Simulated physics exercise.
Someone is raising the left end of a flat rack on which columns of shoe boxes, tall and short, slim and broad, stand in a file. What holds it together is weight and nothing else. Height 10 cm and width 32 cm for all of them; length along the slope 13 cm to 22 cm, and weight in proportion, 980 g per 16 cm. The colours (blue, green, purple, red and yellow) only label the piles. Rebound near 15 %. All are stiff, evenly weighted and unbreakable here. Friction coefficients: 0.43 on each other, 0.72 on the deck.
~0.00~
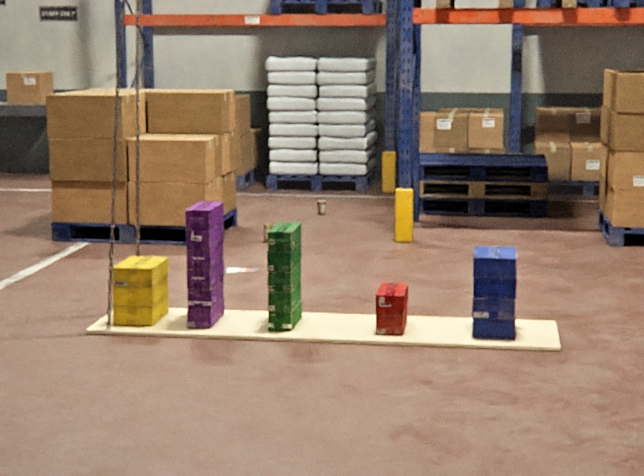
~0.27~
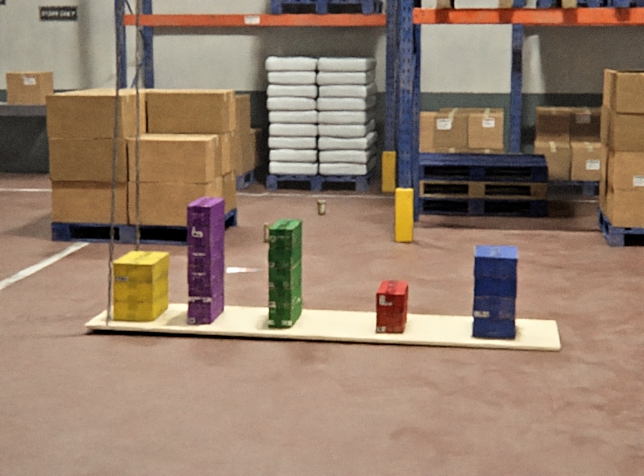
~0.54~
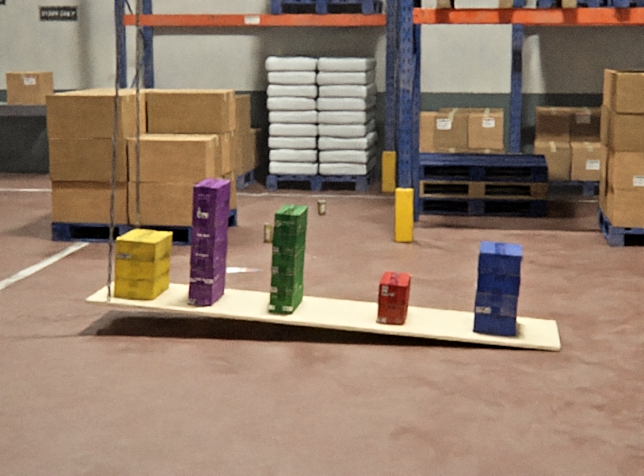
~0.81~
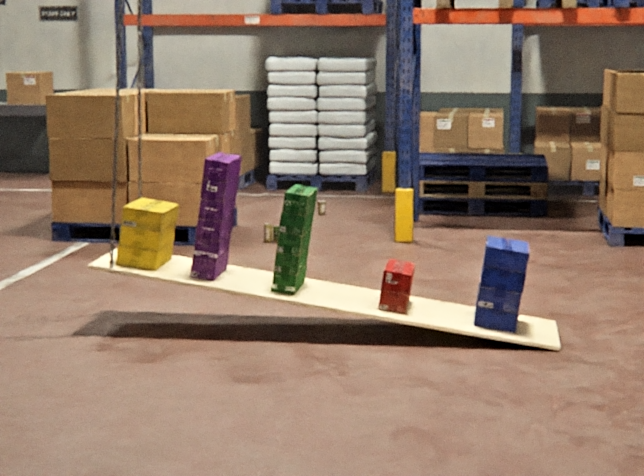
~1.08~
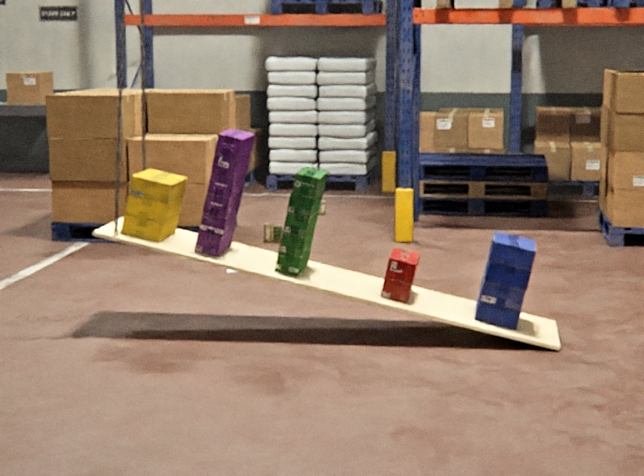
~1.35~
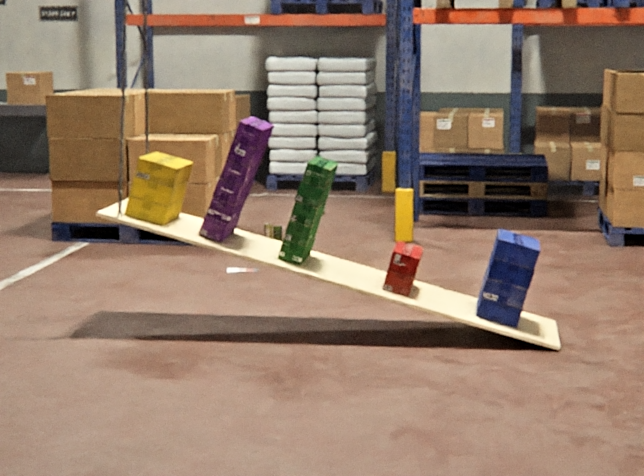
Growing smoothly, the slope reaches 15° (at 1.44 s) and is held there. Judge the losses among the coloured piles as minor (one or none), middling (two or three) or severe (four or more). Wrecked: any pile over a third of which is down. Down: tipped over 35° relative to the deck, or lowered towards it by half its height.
The losses are severe.
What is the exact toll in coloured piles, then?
Tally: 4.
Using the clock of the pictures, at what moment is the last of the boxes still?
Time: About 3.0 s.
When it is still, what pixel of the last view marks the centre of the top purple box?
It comes to rest around (455, 272) in the last view.
Around 1.62 s, slope 15°; 1 of the 20 boxes down; top purple box tipped 34°, 6 cm lower; top green box tipped 17°.
Around 1.90 s, slope 15°; 11 of the 20 boxes down; top purple box on its side; top green box on its side.
Around 2.46 s, slope 15°; 15 of the 20 boxes down; top purple box upside down; top green box on its side.
Finally (3.2 s), slope 15°; 15 of the 20 boxes down; top green box upside down; top purple box upside down. Wrecked, blue, green, purple and red. Seen by the last camera, middles, top green box near (521, 292), top purple box near (455, 272).
